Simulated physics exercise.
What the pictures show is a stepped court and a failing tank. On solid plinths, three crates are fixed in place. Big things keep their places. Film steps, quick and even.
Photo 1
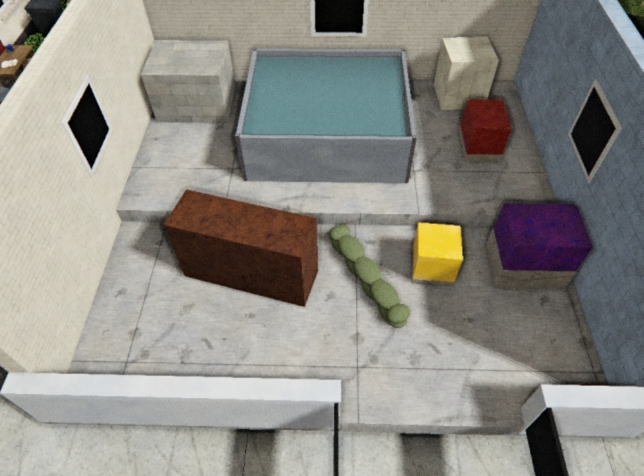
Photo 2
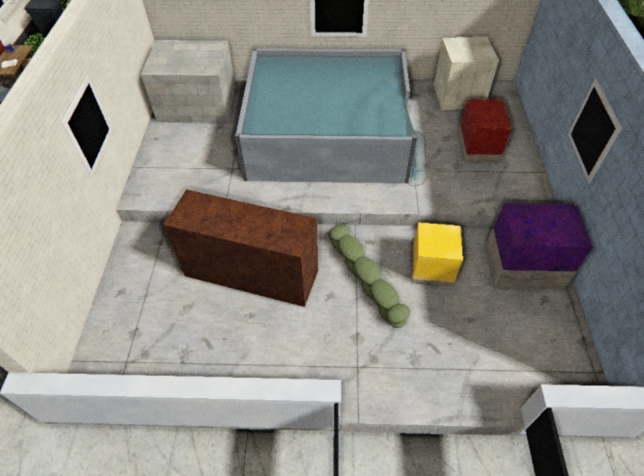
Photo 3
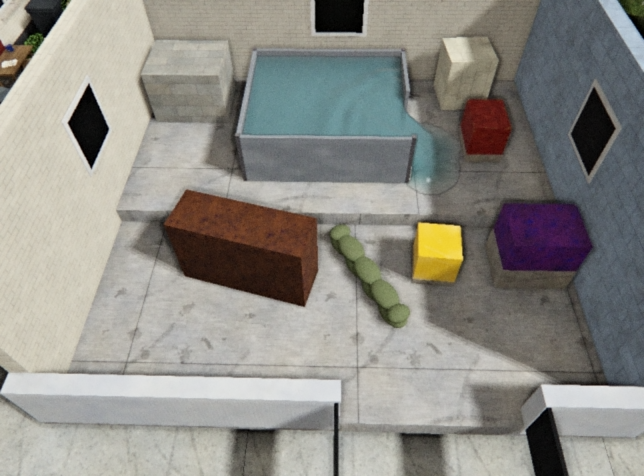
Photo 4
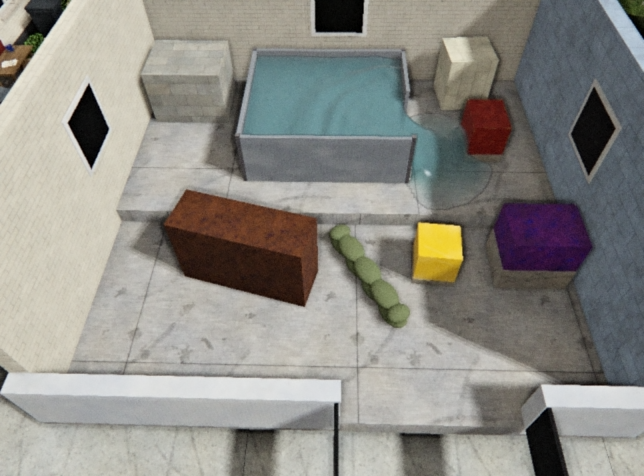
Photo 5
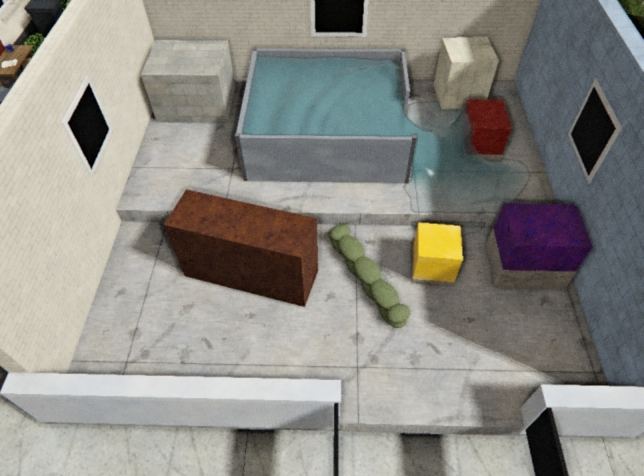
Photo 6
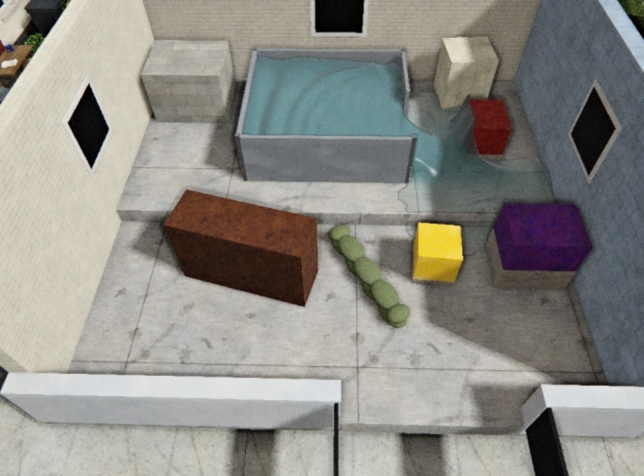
A walled, stepped courtyard of pale slabs is seen from high above its open front, the view fixed. A grey tank of blue-green water stands at the back between pale blocks, a red cube to its right, with a rusty-brown slab, lumpy green row, yellow cube and purple-topped block nearer. Water breaks out of the tank's right side, spreads across the upper paving and around the red cube, while ripples curve over its surface.
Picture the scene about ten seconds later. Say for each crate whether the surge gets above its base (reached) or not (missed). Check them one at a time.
Red crate: Reached; yellow crate: Reached; purple crate: Reached.
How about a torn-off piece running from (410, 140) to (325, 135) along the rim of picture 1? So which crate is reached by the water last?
Answer: The crate marked red.
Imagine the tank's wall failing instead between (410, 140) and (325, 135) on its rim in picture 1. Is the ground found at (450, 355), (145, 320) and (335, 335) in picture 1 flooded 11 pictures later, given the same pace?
In order: Swamped, spared, swamped.
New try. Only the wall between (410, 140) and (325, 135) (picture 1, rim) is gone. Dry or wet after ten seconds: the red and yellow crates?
I expect red remains untouched while yellow goes wet.
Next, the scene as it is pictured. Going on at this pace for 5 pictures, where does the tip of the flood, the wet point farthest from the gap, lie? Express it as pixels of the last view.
Roughly at (576, 329).
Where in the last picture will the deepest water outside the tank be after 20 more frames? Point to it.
Check roughly (525, 243).
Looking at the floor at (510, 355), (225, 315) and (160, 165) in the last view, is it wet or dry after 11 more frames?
Going through them one by one, the first is waterlogged, the second spared and the third spared.
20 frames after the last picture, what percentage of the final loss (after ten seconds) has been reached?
Roughly 10 percent.
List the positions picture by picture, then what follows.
In the first frame, the water tank at (327, 94) is whole and still.
In the second frame, water pours out at (404, 141) and has run to a hidden place.
In the third frame, water pours out at (404, 144) and has run to (447, 135).
In the fourth frame, water pours out at (404, 146) and has run to (487, 172).
In the fifth frame, the front is at (524, 172), out from the gap at (404, 145).
In the sixth frame, water pours out at (404, 145) and has run to a hidden place.
A moment on, water covers 20 % of the floor; the red crate water round its plinth, the yellow crate water round its plinth, the purple crate water round its plinth.
Next, water covers 35 % of the floor; the red crate water round its plinth, the yellow crate water round its plinth, the purple crate water round its plinth.
Then, water covers 45 % of the floor; the red crate water round its plinth, the yellow crate water round its plinth, the purple crate water round its plinth.
Later, water covers 70 % of the floor; the red crate water round its plinth, the yellow crate water round its plinth, the purple crate water round its plinth.
In the end, water covers 90 % of the floor; the red crate was topped, the yellow crate was topped, the purple crate was topped.
